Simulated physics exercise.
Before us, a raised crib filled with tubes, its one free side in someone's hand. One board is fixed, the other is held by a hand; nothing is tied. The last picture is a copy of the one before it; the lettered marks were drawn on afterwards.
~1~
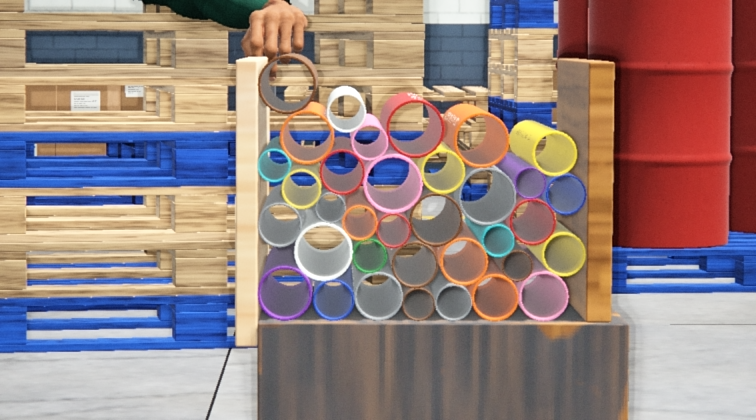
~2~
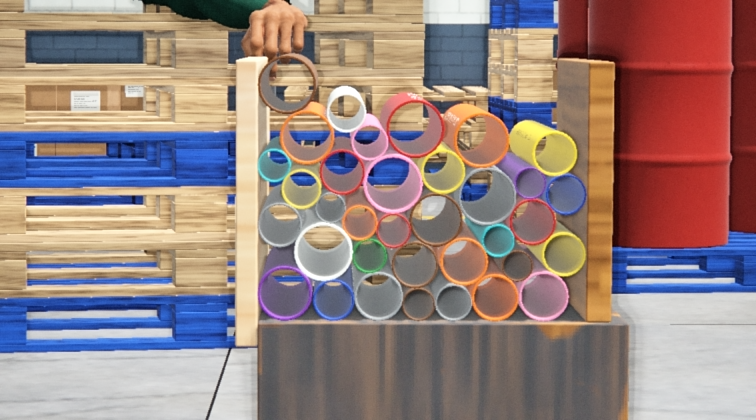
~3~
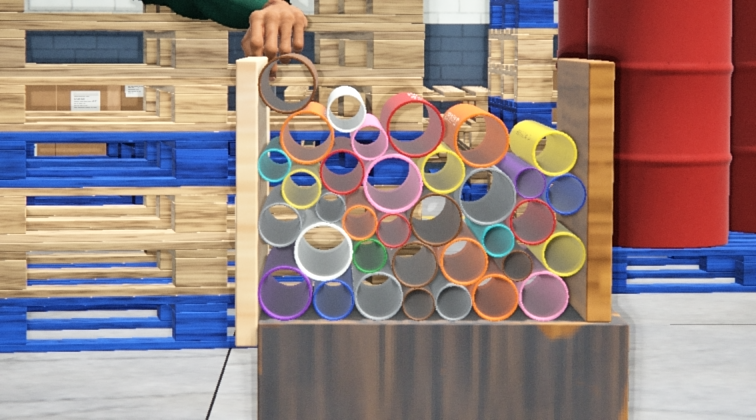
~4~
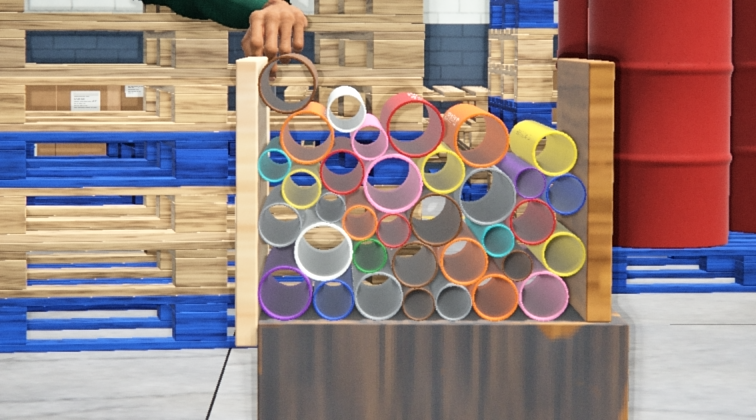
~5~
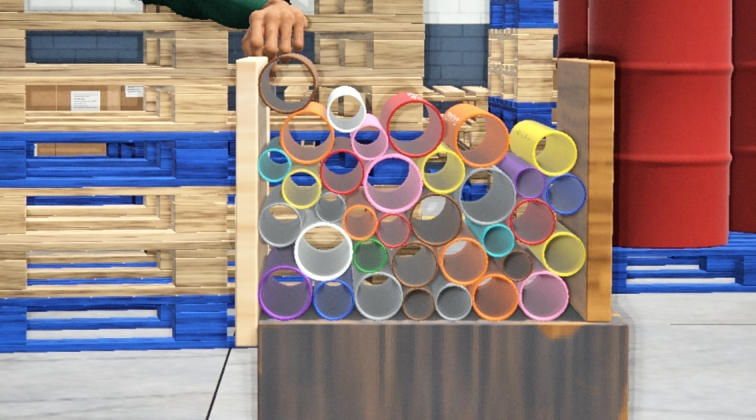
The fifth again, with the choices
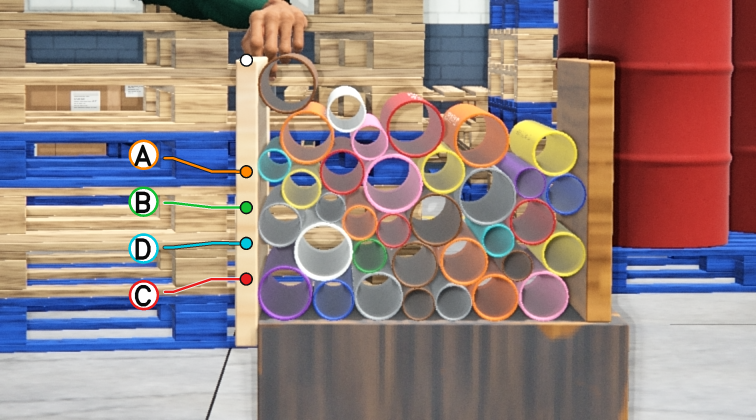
A hand in a dark green sleeve grips the top of the pale left side board of a raised crib, seen straight on in a warehouse. Between the boards lie stacked tubes in orange, pink, grey, yellow, purple and white, a brown one at upper left, with wooden and blue pallets behind and red drums at right. Nothing visibly moves, the hand, tubes and camera all staying still.
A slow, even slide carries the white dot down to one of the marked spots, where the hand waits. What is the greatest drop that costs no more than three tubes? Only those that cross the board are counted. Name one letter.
It can be let down to B.
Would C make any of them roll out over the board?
Yes, at C.
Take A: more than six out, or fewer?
It loses fewer than six.
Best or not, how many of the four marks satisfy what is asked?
Two of them.
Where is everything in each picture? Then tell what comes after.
A pink tube (393, 184); a yellow tube (443, 172); a red tube (416, 129), in the first picture.
A red tube (416, 129); side board (254, 190), in the second picture.
A purple tube (285, 293); an orange tube (494, 298), in the third picture.
A grey tube (280, 225); a grey tube (331, 208), in the fourth picture.
A pink tube (393, 184); a yellow tube (443, 172); a red tube (416, 129), in the fifth picture.
On the marked copy, A at (246, 172); B at (246, 207); C at (246, 279); D at (246, 243); the white dot at (246, 60).
With B. Early on, top of the board (258, 130).
Further on, top of the board (258, 206).
At the end, top of the board (258, 207), three out over the board.
As for the rest, A one out over the board; C more than three out over the board; D four out over the board.
